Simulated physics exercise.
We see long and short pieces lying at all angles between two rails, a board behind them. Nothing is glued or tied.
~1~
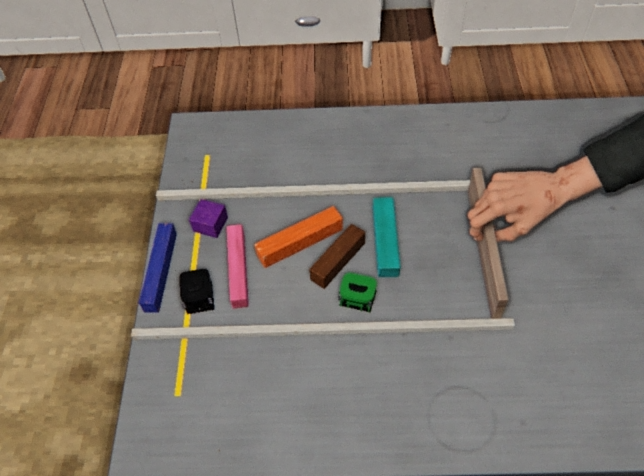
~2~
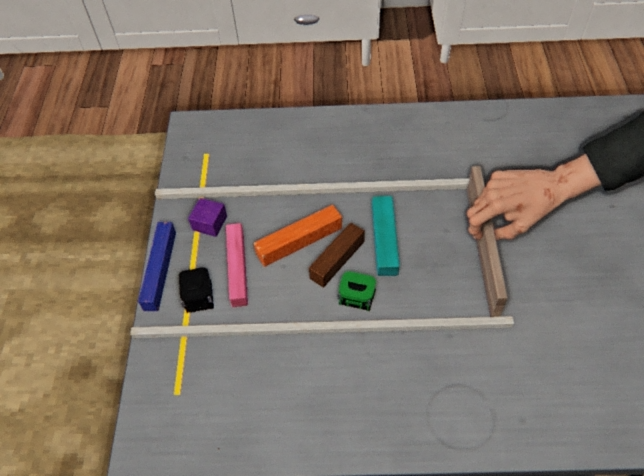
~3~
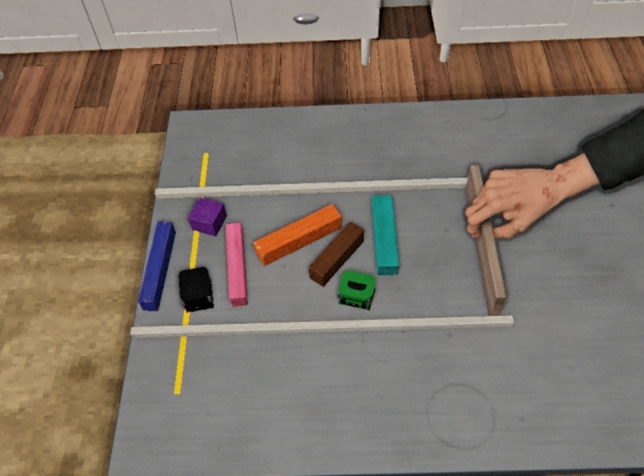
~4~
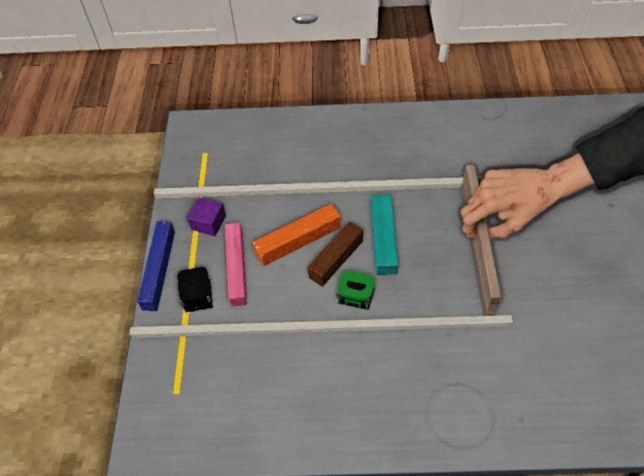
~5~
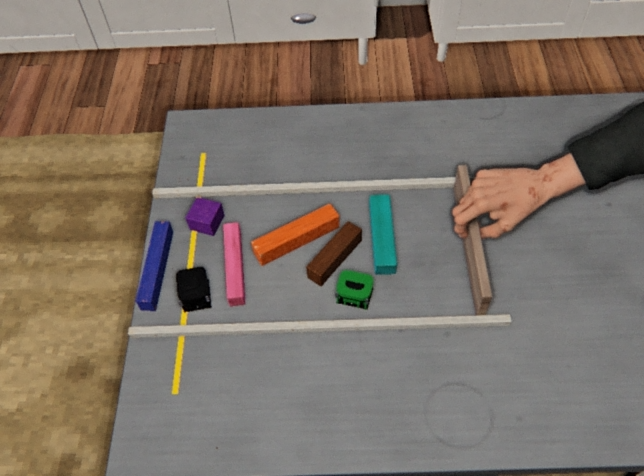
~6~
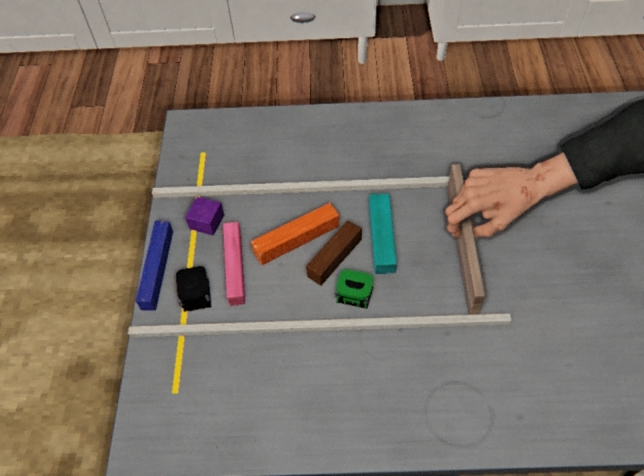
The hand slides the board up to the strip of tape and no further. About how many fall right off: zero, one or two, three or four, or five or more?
The number that fall off is three or four.
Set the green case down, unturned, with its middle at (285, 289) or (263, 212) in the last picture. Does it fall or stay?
In that order, it stays on; is lost.
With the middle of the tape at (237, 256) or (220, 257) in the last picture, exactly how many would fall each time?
In that order 1 and 1.
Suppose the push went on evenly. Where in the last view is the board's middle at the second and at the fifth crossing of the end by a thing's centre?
Near (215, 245) and (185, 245).
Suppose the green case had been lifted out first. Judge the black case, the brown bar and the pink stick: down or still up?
The black case tumbles off, the brown bar holds on, the pink stick falls.
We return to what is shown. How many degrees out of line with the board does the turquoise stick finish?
Roughly 0° out of line.
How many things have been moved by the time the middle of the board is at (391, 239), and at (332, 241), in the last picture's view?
First 1, then 4.
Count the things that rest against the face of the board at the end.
In contact: 2.
Early on, none off yet; blue bar at rest near (155, 264); black case at rest near (194, 289); purple block at rest near (205, 216).
A while later, none off yet; blue bar at rest near (155, 264); black case travelled a little near (176, 290); purple block travelled a little near (196, 214).
Finally, the number that fall off is three or four; lost, pink stick, purple block, black case and blue bar.
